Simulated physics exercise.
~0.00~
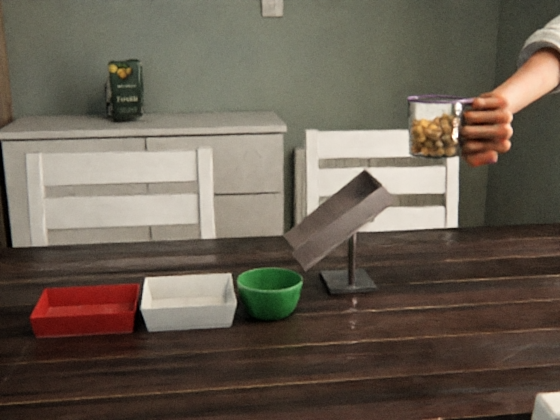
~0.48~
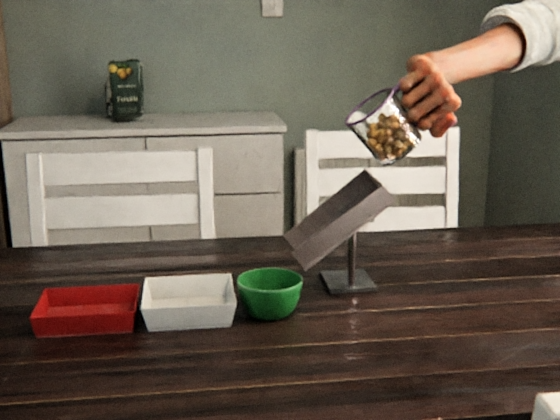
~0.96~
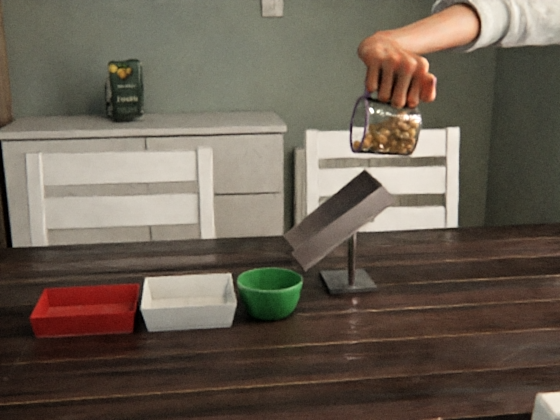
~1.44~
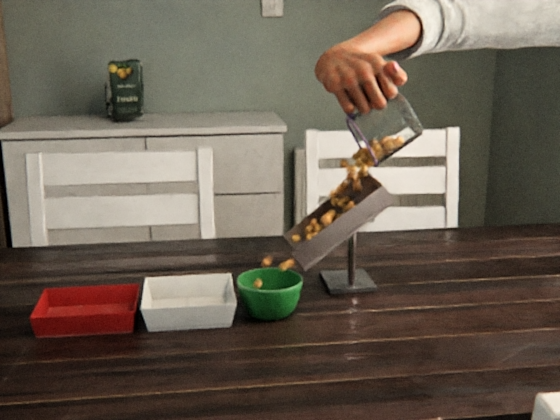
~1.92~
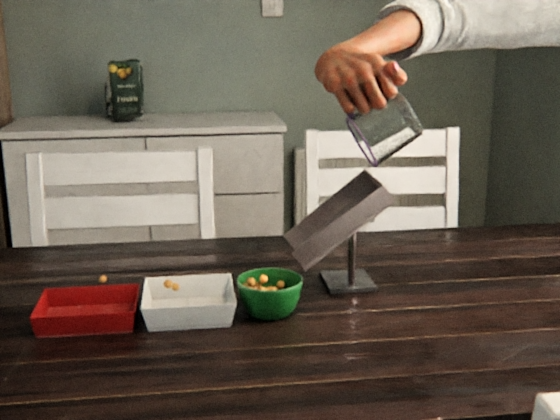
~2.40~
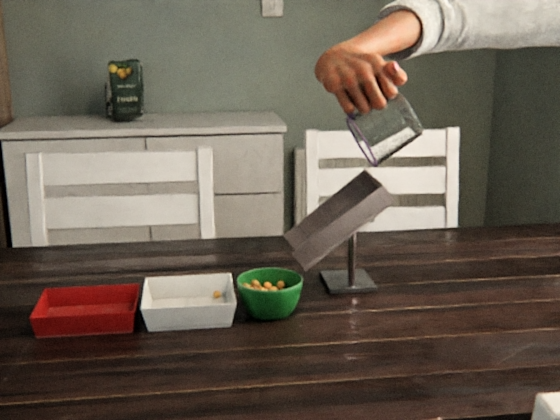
A hand tips beads from a cup down a slope, mostly into the green bowl.
